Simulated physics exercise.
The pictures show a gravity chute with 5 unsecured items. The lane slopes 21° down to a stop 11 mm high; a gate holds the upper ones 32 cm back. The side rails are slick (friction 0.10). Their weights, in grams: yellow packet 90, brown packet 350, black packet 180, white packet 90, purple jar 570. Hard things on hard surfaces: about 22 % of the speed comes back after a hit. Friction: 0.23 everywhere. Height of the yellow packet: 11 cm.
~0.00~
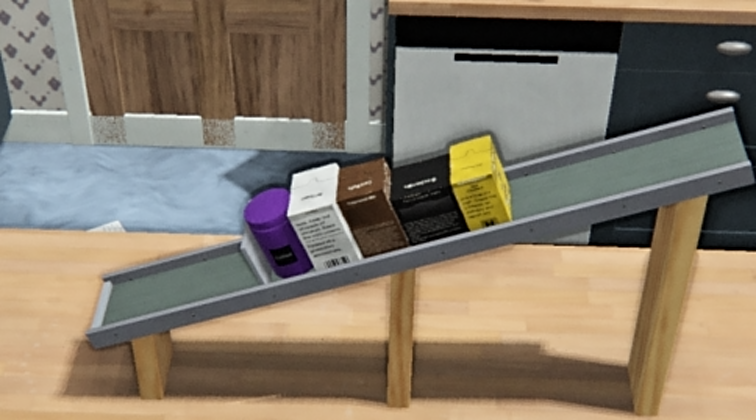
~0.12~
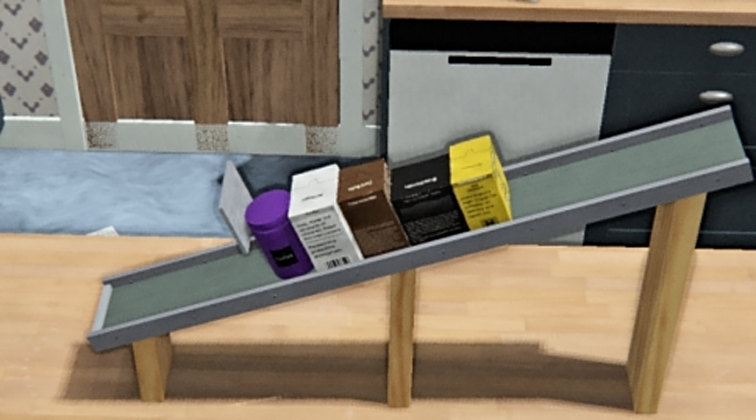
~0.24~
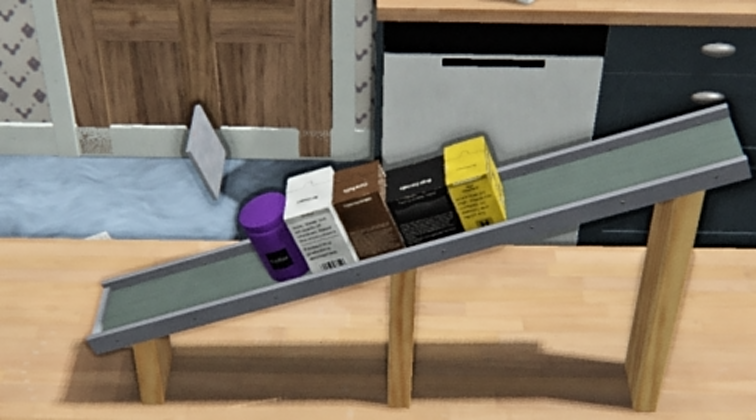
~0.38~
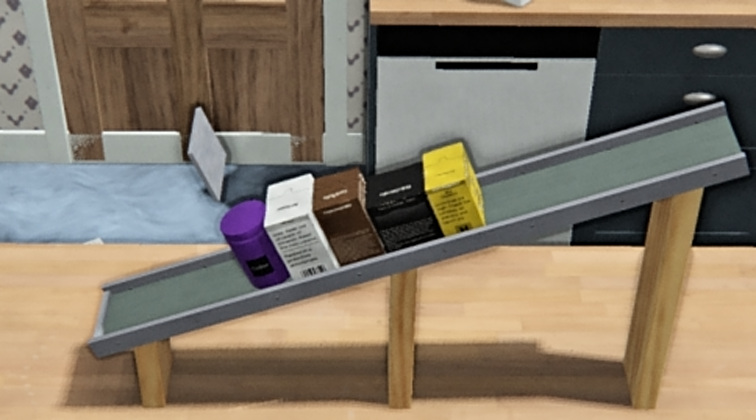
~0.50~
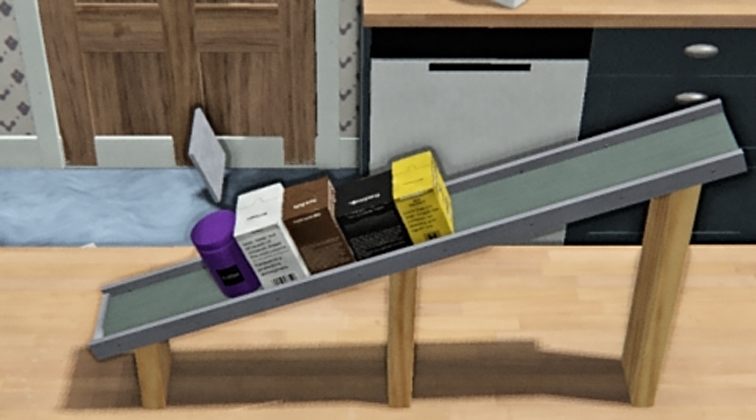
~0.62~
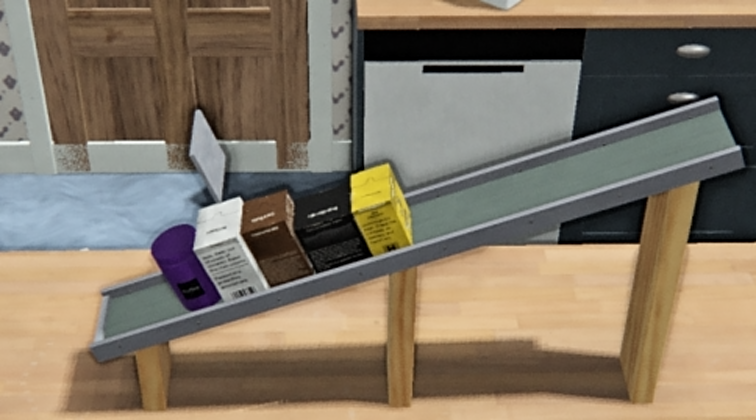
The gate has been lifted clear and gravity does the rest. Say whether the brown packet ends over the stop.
The brown packet is caught by the stop.
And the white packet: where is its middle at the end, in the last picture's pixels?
At about (154, 277).
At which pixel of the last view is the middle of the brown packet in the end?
Around (197, 266).
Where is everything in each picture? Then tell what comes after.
The first frame shows gate shut; brown packet (374, 209); yellow packet (481, 185).
The second frame shows white packet (328, 220); purple jar (283, 235).
The third frame shows leader 31 cm from the stop; yellow packet (475, 186); black packet (425, 202).
The fourth frame shows leader 27 cm from the stop; purple jar (258, 245); white packet (303, 229).
The fifth frame shows leader 22 cm from the stop; white packet (274, 238); yellow packet (423, 200).
The sixth frame shows leader 15 cm from the stop; brown packet (279, 239); white packet (234, 252).
Around 0.72 s, leader 7 cm from the stop; brown packet near (236, 253).
Around 0.82 s, brown packet near (193, 263).
Finally (1.5 s), all 5 in the lane. In the last view, brown packet near (197, 266).
